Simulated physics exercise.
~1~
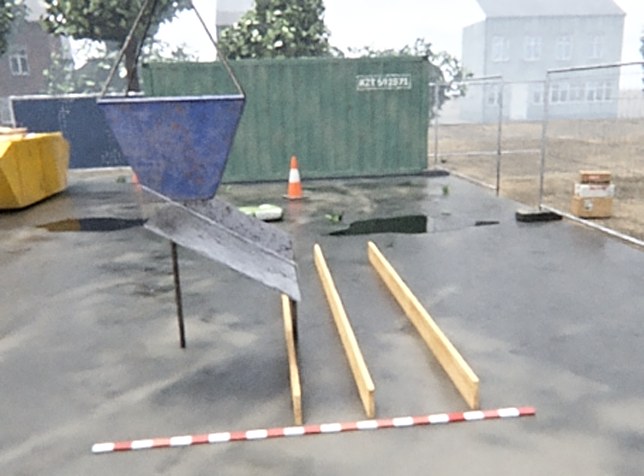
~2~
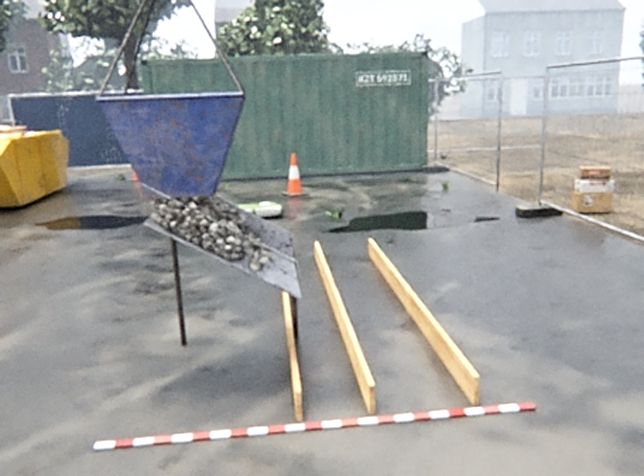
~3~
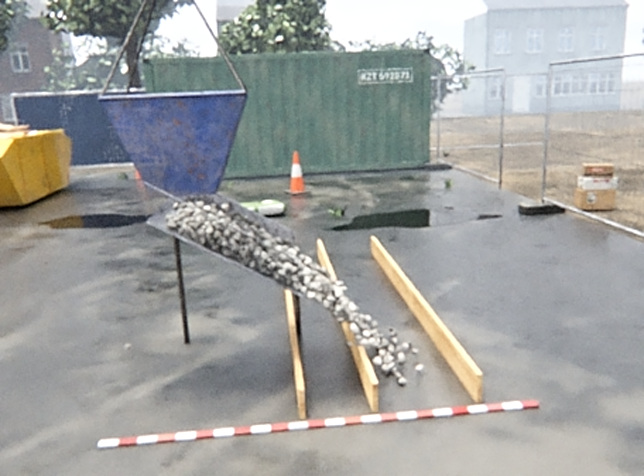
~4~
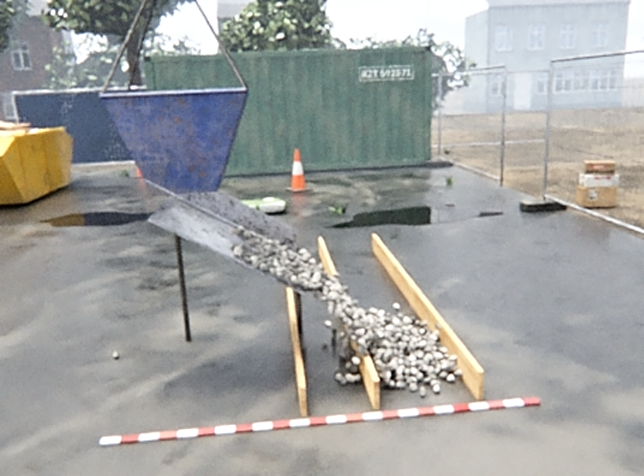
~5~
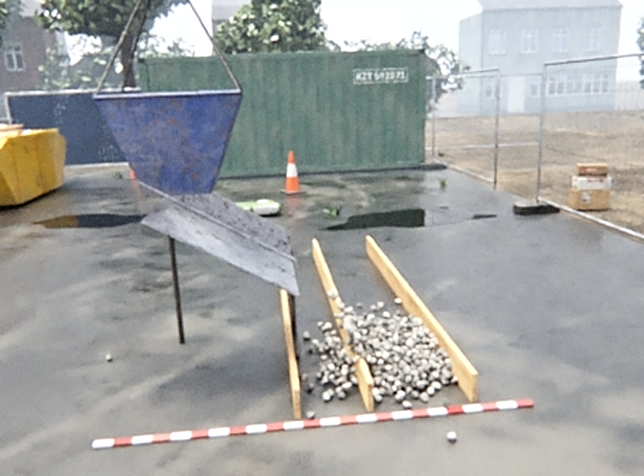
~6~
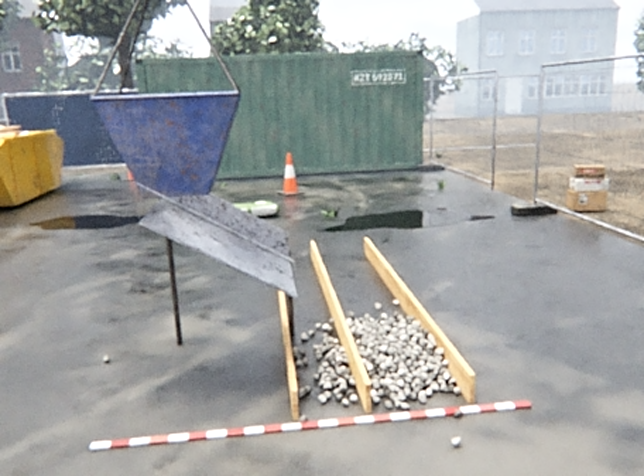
To begin with, a blue hopper hangs still above a sloping steel chute on wet ground, with a yellow skip to the left and a green container behind. Grey crushed stones drop out of the hopper onto the top of the chute. They slide down to the right and spill off its lower edge toward the bays marked by wooden planks. The chute empties as the stones pile up, mostly in the right bay. At the end, the heap lies still behind the red and white staff, with a few stones in the left bay and a couple of strays outside.
